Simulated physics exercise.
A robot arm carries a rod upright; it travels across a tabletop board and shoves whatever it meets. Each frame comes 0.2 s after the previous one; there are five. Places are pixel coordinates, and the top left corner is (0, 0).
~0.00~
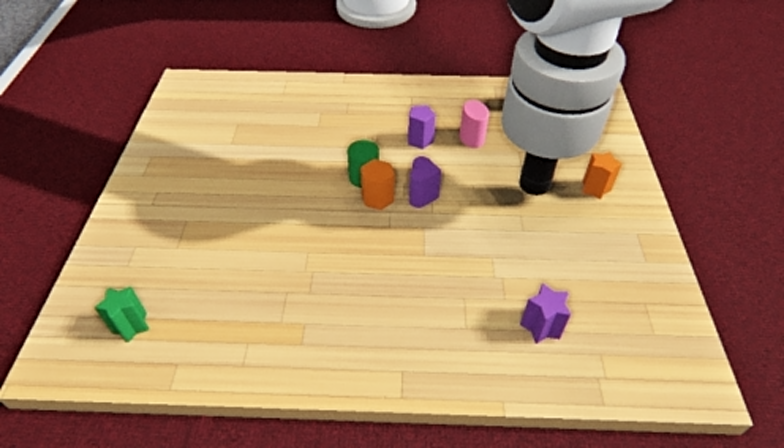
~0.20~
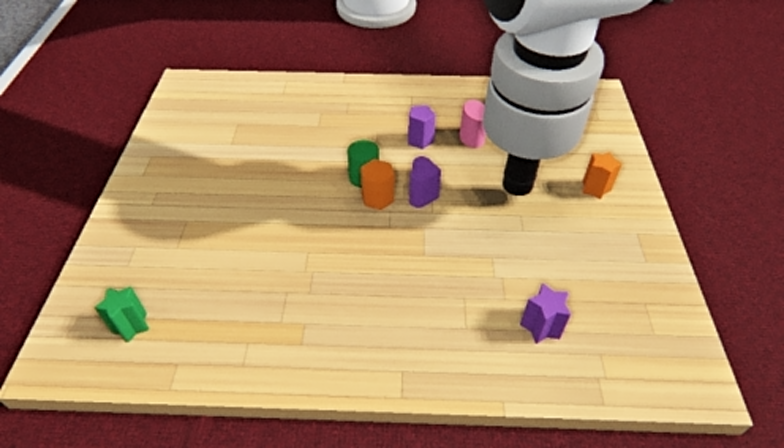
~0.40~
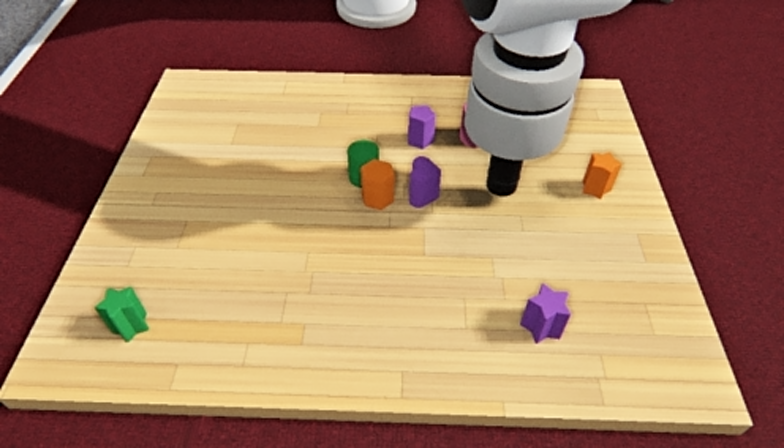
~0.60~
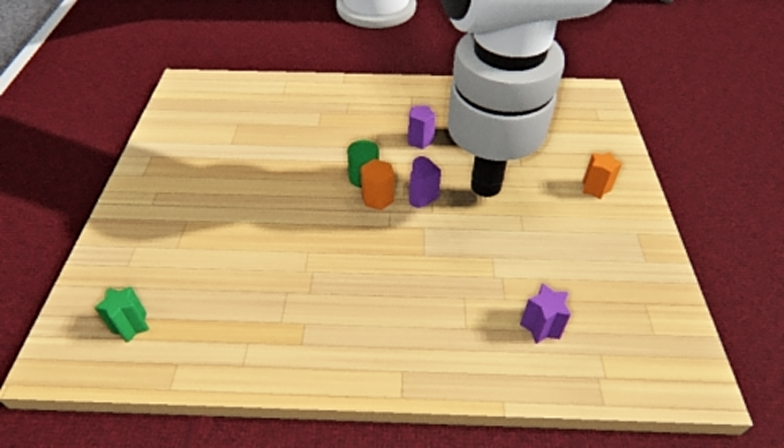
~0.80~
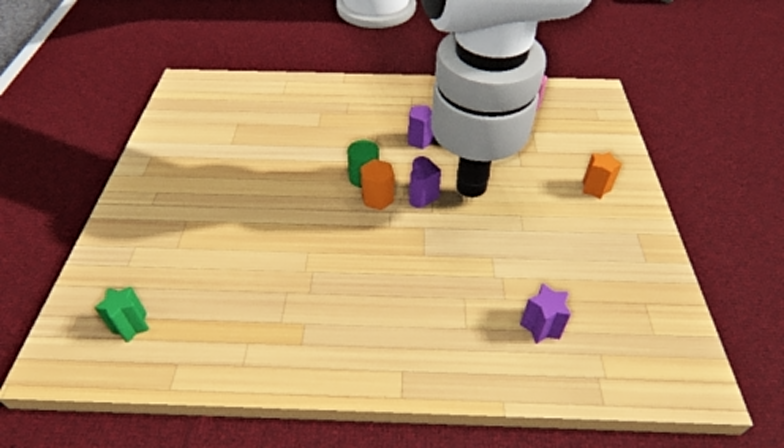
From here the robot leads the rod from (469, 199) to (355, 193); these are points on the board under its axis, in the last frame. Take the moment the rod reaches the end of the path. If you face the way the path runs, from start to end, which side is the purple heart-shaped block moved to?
Facing from start to end, it will go to the left.
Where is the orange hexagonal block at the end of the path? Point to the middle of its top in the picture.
My estimate: (301, 186).
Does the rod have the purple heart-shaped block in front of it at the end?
Yes, I think so.
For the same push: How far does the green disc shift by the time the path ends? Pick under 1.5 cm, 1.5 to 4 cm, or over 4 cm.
Goes 1.5 to 4 cm.
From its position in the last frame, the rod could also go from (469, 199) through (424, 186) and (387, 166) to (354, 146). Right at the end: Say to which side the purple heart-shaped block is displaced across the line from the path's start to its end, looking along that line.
The shift is to the left of that direction.
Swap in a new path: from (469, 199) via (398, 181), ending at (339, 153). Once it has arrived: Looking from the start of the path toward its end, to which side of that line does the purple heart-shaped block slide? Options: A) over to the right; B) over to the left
That would be B.
The first path, step by step. One third of the way, rod (431, 185); orange hexagonal block (370, 170), turned 15° clockwise; purple heart-shaped block (399, 167).
Two thirds of the way, rod (392, 183); green disc (358, 147); orange hexagonal block (333, 176), turned 25° clockwise; purple heart-shaped block (359, 170), turned 30° anticlockwise.
At the end, rod (354, 182); green disc (349, 143); orange hexagonal block (301, 186); purple heart-shaped block (323, 172), turned 55° anticlockwise.
